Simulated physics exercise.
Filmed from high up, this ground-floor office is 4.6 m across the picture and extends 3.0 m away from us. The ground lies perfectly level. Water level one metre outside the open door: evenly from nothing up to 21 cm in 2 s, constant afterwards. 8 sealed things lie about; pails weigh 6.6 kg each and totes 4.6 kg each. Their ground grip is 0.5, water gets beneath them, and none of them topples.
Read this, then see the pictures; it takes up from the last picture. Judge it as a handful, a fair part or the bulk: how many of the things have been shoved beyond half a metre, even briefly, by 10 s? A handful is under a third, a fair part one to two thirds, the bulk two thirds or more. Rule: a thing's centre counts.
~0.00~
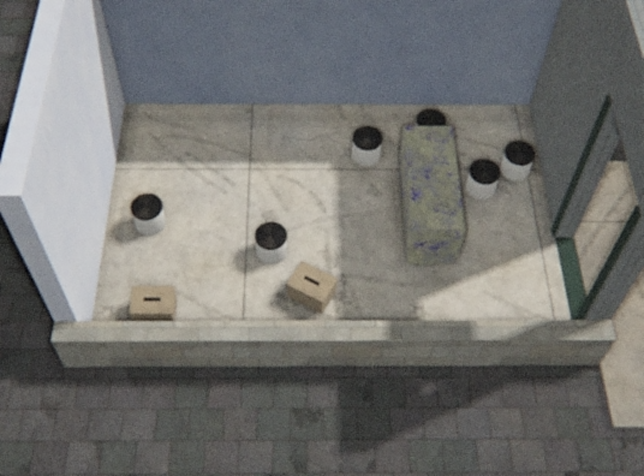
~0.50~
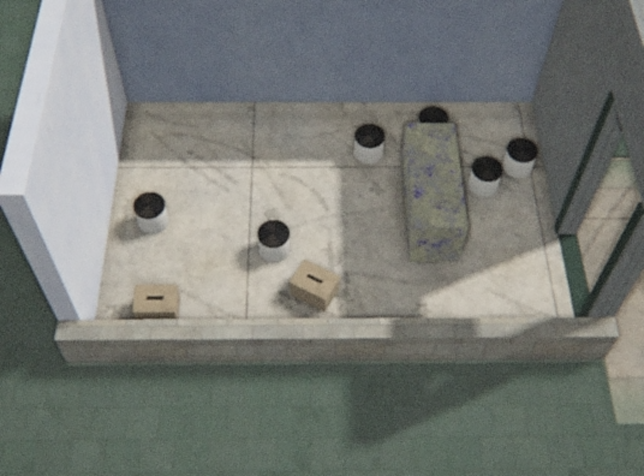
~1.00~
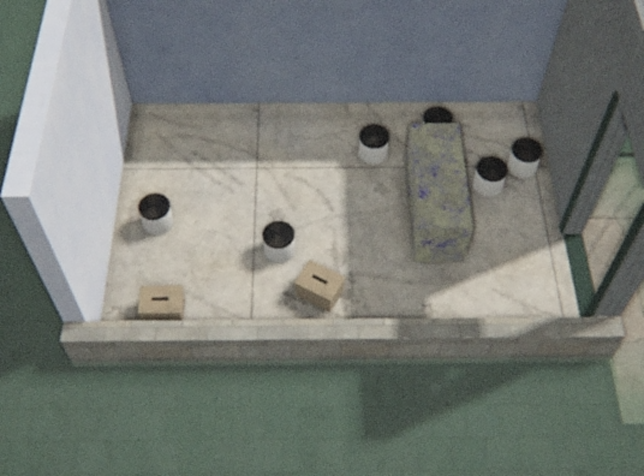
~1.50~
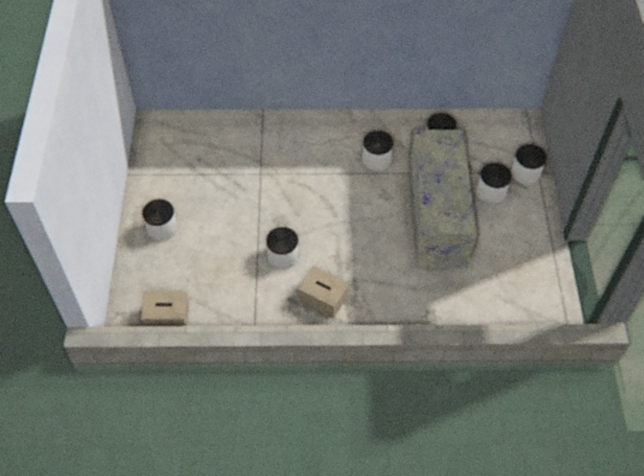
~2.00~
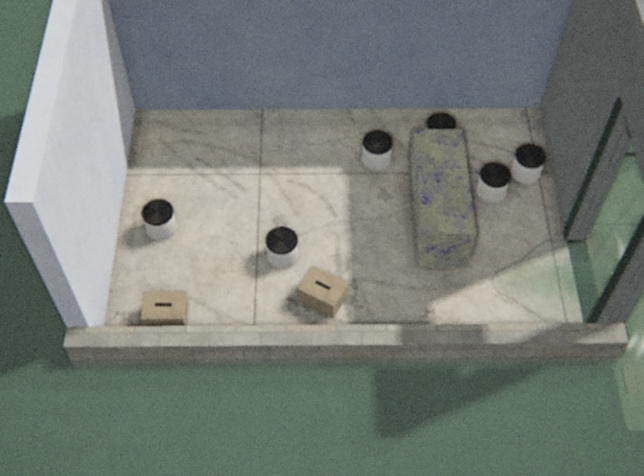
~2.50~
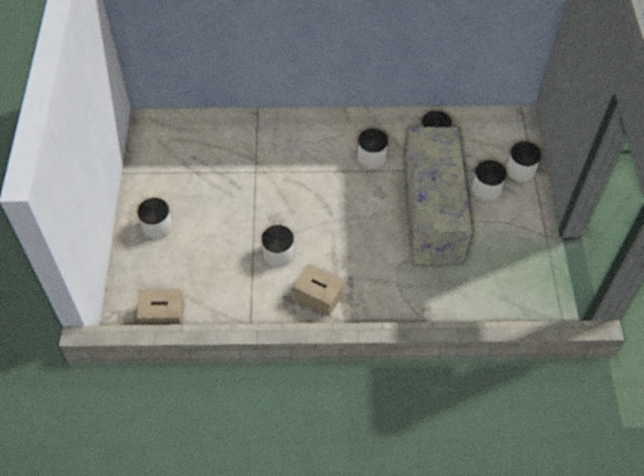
By my guess the moved share will come to two thirds or beyond.
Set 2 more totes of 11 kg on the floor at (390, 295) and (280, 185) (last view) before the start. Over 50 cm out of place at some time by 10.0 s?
Above the limit, then inside the limit.
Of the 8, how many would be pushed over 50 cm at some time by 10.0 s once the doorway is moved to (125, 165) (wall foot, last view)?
The count would be 4.
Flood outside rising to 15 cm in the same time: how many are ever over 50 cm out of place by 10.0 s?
The answer would then be 2.
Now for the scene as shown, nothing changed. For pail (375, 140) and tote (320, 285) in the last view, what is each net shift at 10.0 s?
In turn: 0 cm, 200 cm.
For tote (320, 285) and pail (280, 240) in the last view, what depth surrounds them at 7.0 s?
I'd estimate 7 cm for the first and 4 cm for the second.
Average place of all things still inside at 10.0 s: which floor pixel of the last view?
That lands at roughly (342, 174).
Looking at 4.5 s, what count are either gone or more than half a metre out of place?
1.
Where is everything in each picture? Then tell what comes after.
A pail at (520, 152), on the bottom; a pail at (431, 120) rests on the ground; water covers 0.0 m2; 0 of 8 have shifted, in the first frame.
A pail at (523, 149), on the bottom; a pail at (434, 117) rests on the ground; water covers 0.0 m2; 0 of 8 have shifted, in the second frame.
A pail at (527, 149), on the bottom; a pail at (438, 118), on the bottom; 0.0 m2 under water; 0 of 8 have shifted, in the third frame.
A pail at (531, 156) rests on the ground; a pail at (442, 124) rests on the ground; water covers 0.0 m2; 0 of 8 have shifted, in the fourth frame.
A pail at (531, 155) rests on the ground; a pail at (442, 123) rests on the ground; 0.5 m2 under water; 0 of 8 have shifted, in the fifth frame.
A pail at (526, 153) rests on the ground; a pail at (437, 121) rests on the ground; water covers 1.7 m2; 0 of 8 have shifted, in the sixth frame.
After 3.5 s 0 of 8 are over 50 cm from their spots; 0 afloat.
After 4.5 s 1 of 8 are over 50 cm from their spots; 1 afloat.
After 7.0 s 2 of 8 are over 50 cm from their spots; 3 afloat.
After 10.0 s 6 of 8 are over 50 cm from their spots, and 6 have been at some point; 6 afloat.
